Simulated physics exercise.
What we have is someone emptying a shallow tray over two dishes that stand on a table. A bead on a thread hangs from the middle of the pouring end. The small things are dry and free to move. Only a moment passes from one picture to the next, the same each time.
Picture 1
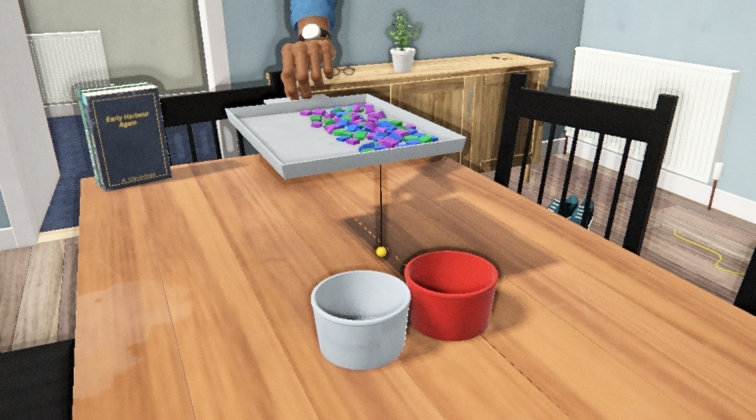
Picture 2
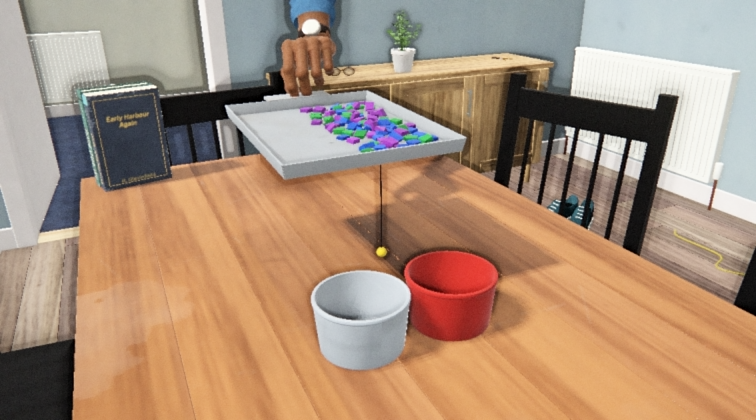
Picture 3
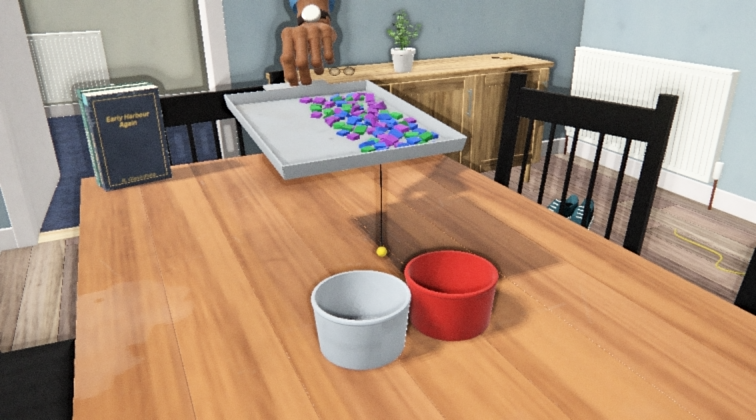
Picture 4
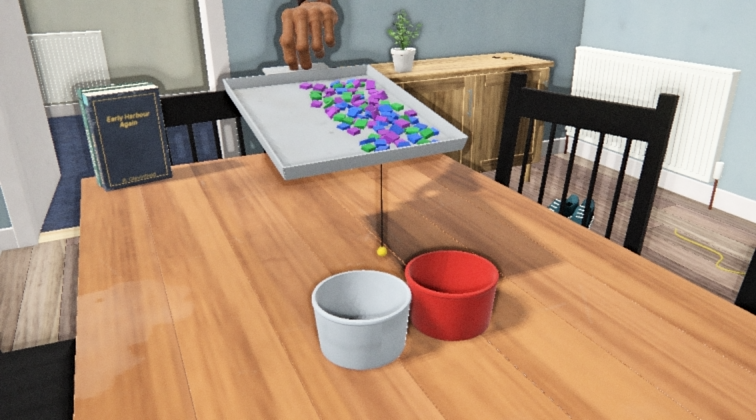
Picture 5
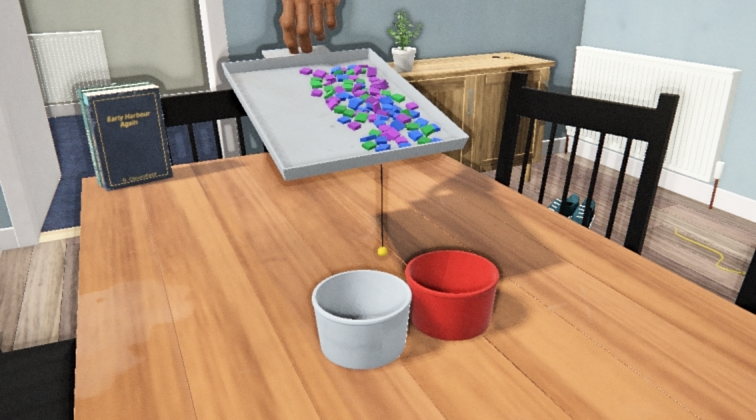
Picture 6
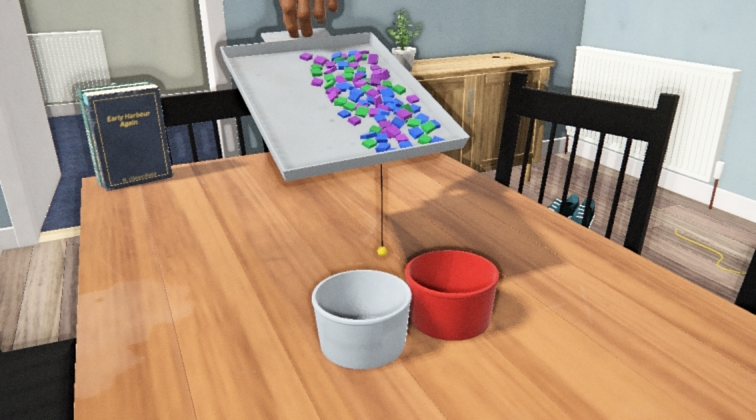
Shallow grey tray of green, blue and purple tiles tilting gradually as a hand raises its far end above two dishes.
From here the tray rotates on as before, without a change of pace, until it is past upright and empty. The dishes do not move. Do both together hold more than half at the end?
Together they catch the larger part.
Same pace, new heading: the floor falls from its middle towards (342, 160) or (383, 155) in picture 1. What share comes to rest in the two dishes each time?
Near 60 % and 80 %.
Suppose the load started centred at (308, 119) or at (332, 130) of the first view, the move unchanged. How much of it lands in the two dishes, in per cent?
The first gives 70 %, the second 70 %.
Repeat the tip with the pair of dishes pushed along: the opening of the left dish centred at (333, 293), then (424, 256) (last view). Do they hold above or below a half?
In turn: The larger part; under half.
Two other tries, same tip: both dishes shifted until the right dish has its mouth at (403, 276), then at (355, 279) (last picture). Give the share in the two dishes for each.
Near 70 % and 50 %.
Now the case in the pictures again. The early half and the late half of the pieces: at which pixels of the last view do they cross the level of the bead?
At about (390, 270), then at (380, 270).
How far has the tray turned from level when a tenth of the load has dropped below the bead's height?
Around 75° of tilt.
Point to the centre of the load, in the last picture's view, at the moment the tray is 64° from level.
Close to (383, 128).
Shortly afterwards, tray tipped steeply; all but a few on the tray; a little in the air.
Next, tray tipped past a quarter turn; near a quarter on the tray; near a quarter in the left dish; a little in the right dish; a little outside both; near half in the air.
Some moments later, tray tipped past a quarter turn; near half in the left dish; near a third in the right dish; near a quarter outside both.
In the end, tray tipped past a quarter turn; near half in the left dish; near a third in the right dish; near a quarter outside both.
